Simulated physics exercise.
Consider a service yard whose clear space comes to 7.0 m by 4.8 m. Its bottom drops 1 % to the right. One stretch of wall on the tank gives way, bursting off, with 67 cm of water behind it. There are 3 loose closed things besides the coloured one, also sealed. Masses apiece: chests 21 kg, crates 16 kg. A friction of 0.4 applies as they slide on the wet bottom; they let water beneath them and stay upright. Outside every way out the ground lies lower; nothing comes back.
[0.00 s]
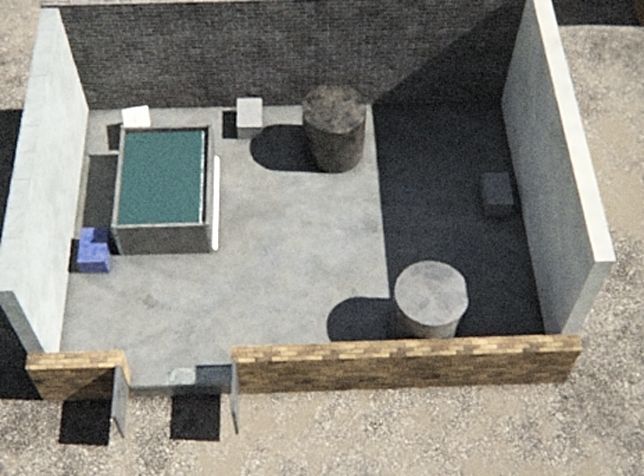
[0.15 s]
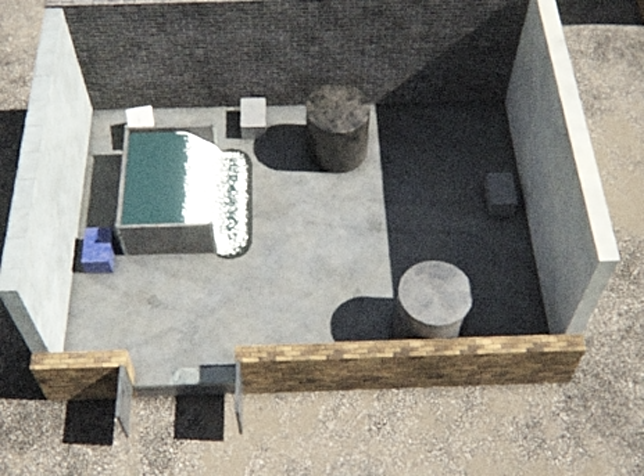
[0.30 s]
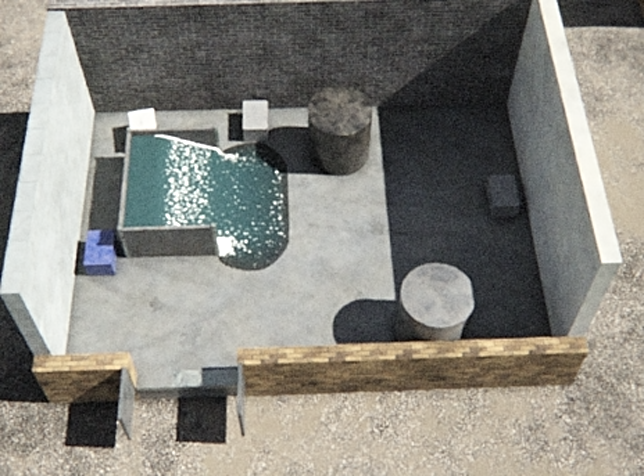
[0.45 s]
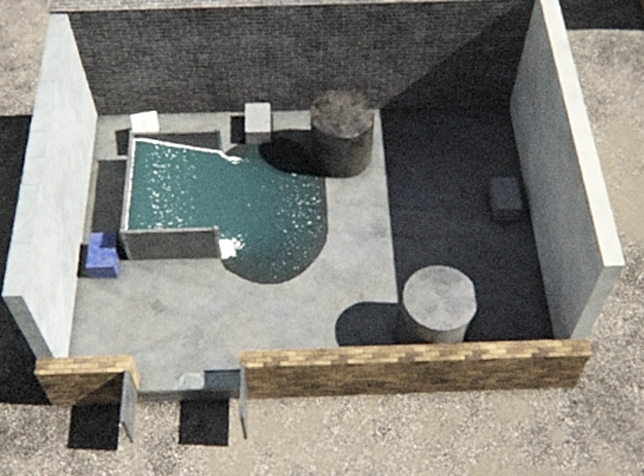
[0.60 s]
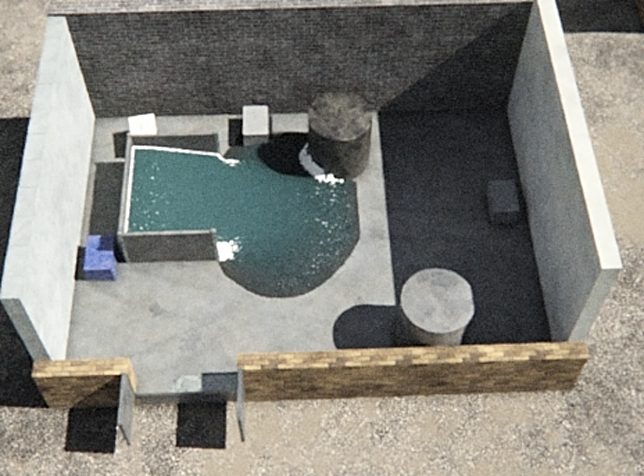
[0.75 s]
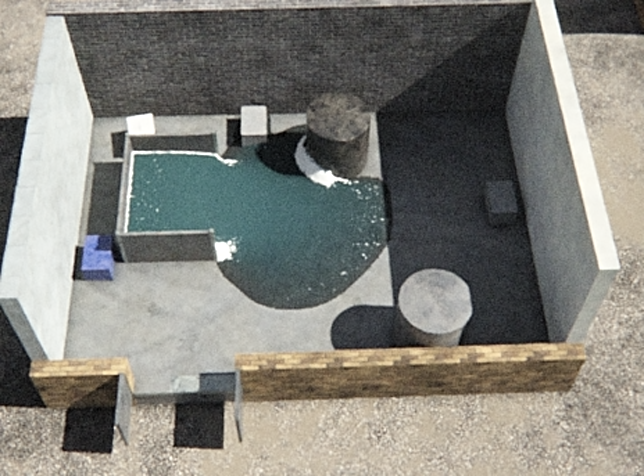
At the start, teal water fills a rectangular tank at the left of a walled yard, near a blue crate. The tank's right side gives way and water bursts out, foaming across the floor. The pool then widens rightward, surrounding the base of the dark cylinder, while the crate stays put.
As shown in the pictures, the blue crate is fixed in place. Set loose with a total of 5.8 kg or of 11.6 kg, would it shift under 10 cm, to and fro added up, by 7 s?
The heavier one is not needed.
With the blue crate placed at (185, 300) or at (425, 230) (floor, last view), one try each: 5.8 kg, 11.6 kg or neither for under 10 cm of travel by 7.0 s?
One by one: Lighter mass suffices; no mass suffices.
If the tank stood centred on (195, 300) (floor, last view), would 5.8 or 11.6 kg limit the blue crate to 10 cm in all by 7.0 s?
In that case the smaller load will do.
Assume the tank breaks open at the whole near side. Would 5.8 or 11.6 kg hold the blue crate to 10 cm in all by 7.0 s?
In that case, both fall short.
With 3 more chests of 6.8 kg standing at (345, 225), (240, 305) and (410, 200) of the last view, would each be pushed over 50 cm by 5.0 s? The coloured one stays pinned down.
Each in turn: Further than that, not that far, further than that.
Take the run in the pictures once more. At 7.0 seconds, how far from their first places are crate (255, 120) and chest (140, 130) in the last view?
40 cm, 0 cm.
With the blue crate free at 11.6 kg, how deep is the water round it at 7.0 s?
Depth: Approx. 0 cm.
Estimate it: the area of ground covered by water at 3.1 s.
Wet area: Approx. 24 m2.
After 1.4 s the blue crate would be 0 cm from its start with 5.8 kg and 0 cm from its start with 11.6 kg; 0 cm of water round it then.
After 3.1 s the blue crate would be 0 cm from its start with 5.8 kg and 0 cm from its start with 11.6 kg; 0 cm of water round it then.
After 4.9 s the blue crate would be 0 cm from its start with 5.8 kg and 0 cm from its start with 11.6 kg; 0 cm of water round it then.
After 7.0 s the blue crate would be 0 cm from its start with 5.8 kg and 0 cm from its start with 11.6 kg; 0 cm of water round it then.
